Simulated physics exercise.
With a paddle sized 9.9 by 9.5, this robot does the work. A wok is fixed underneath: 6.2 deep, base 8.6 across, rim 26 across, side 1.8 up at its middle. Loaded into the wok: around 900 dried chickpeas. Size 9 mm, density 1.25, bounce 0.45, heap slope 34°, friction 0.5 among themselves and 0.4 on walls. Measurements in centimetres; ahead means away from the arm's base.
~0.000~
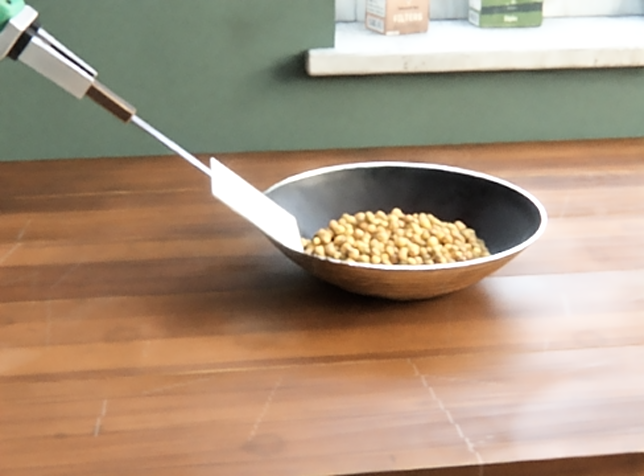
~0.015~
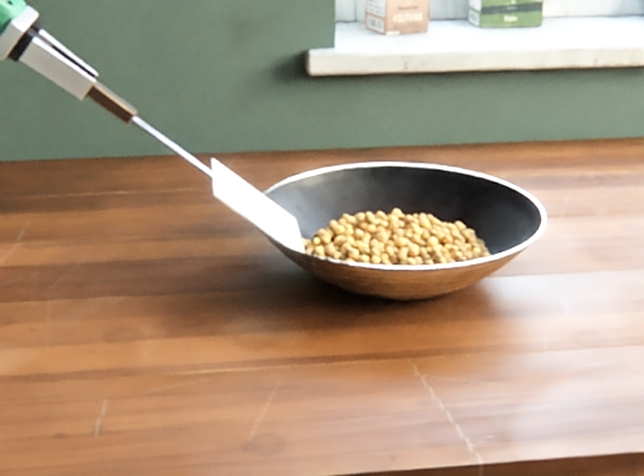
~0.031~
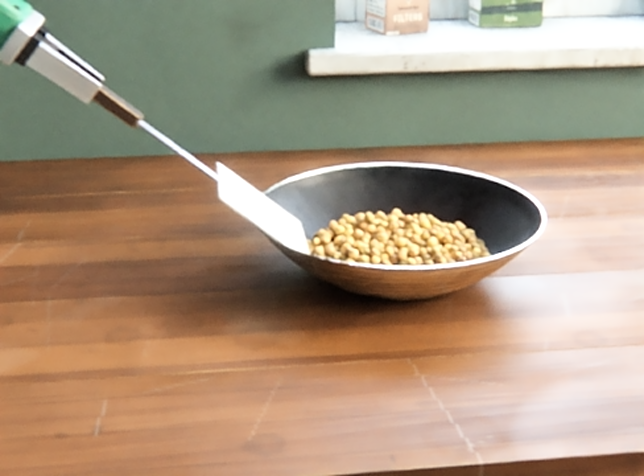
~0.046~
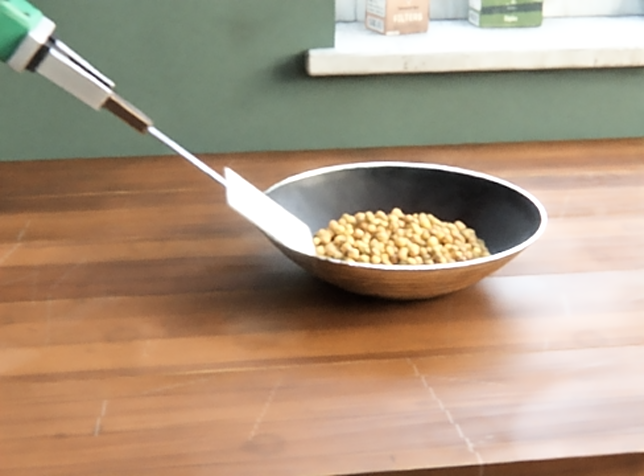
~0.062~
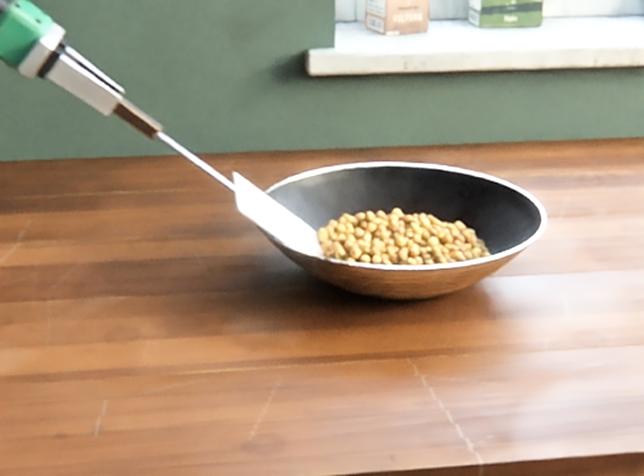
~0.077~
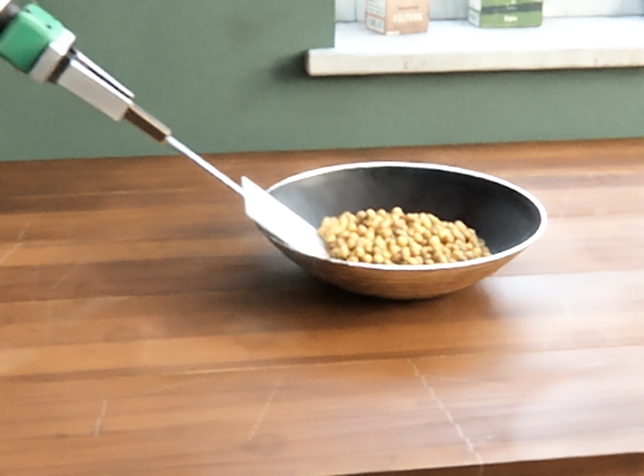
A wooden countertop against a green wall is seen from slightly above, with a pale window ledge holding two small boxes at the upper right. A dark-lined wok with a shiny rim sits right of centre, holding a heap of tan chickpeas, while a green, white and brown robotic arm holds a flat white paddle at its left edge. The arm slides the paddle slightly right and downward against the chickpeas, which barely shift, as the camera stays still.
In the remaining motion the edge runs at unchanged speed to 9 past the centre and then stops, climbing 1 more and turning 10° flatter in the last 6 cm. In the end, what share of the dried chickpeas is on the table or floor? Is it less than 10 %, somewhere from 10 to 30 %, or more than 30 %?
It is from 10 to 30 %.
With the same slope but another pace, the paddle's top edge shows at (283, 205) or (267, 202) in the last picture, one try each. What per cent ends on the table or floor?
That comes to about 50 and about 45 percent, in that order.
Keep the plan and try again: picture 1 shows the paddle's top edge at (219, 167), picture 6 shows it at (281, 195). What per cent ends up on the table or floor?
Near 45 in a hundred.
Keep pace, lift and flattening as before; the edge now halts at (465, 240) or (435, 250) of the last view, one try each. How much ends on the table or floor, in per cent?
First try roughly 0 percent, second roughly 0 percent.
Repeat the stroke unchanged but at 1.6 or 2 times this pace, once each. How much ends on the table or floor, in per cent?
Estimates in order: 40 per cent, 45 per cent.
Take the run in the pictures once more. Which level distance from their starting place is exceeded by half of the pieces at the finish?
It works out to roughly 7 cm.
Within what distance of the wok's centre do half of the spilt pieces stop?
Roughly 18 cm from the middle.
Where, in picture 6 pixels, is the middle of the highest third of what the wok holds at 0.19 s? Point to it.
Roughly pixel (434, 232).
After 0.19 s, sloping 40°, highest piece 10 above the table; 900 in the wok.
After 0.31 s, sloping 36°, highest piece 7 above the table; 900 in the wok.
After 0.56 s, sloping 30°, highest piece 8 above the table; 722 in the wok, 161 on the table or floor, 17 on the blade or in flight.
After 1.61 s, sloping 30°, highest piece 8 above the table; 715 in the wok, 185 on the table or floor.
In the end, 715 in the wok, 185 on the table or floor. That is 21 % on the table or floor.
